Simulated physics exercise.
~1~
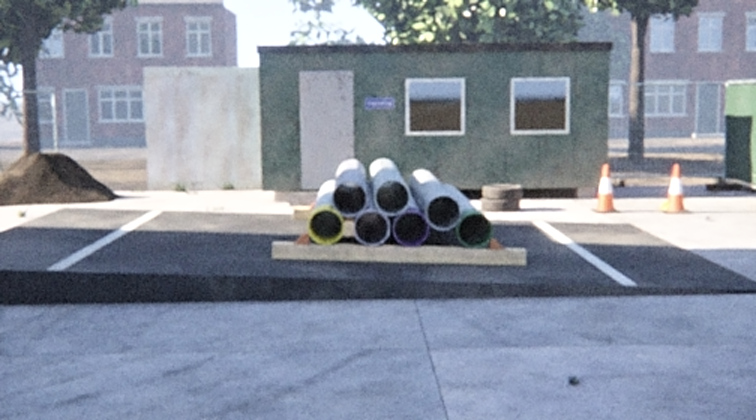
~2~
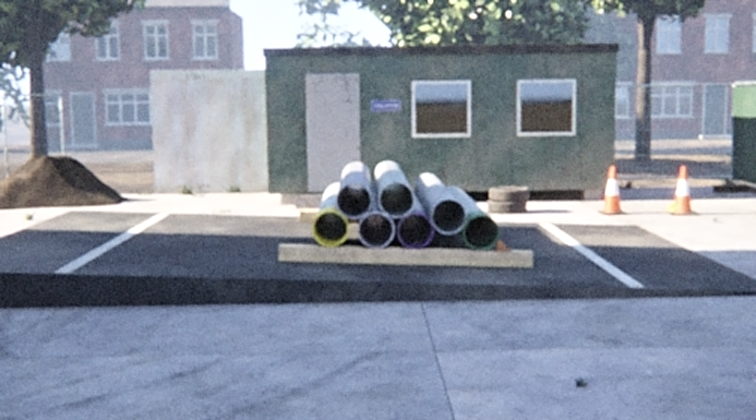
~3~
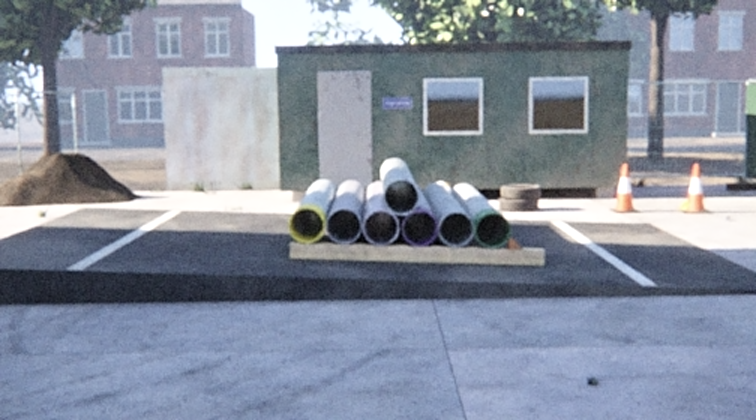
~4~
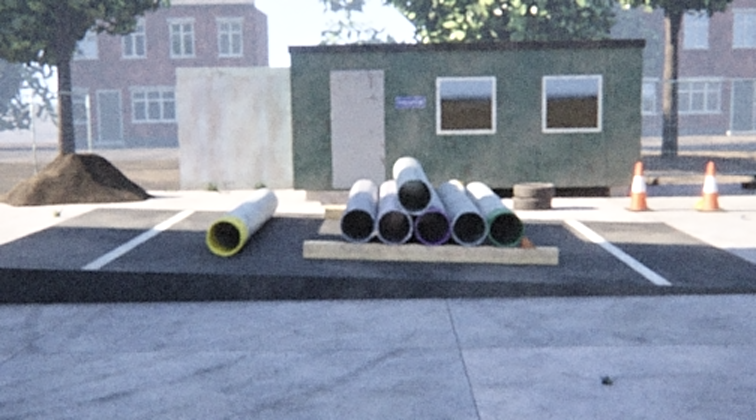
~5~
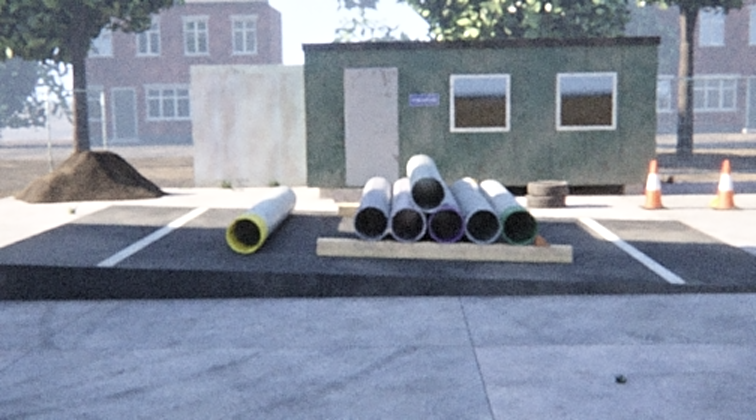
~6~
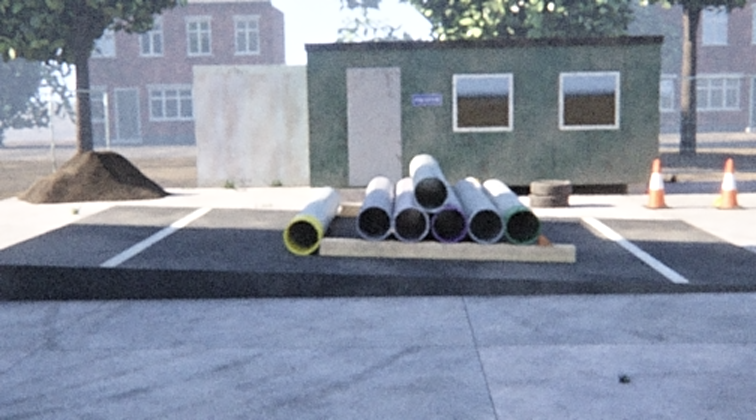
The footage shows a small stack of steel pipes settling on timber bearers on an asphalt pad, before the yellow pipe rolls off the left end, stops short of the white line and rolls back right, ending beside the bearers while the others rest on them.
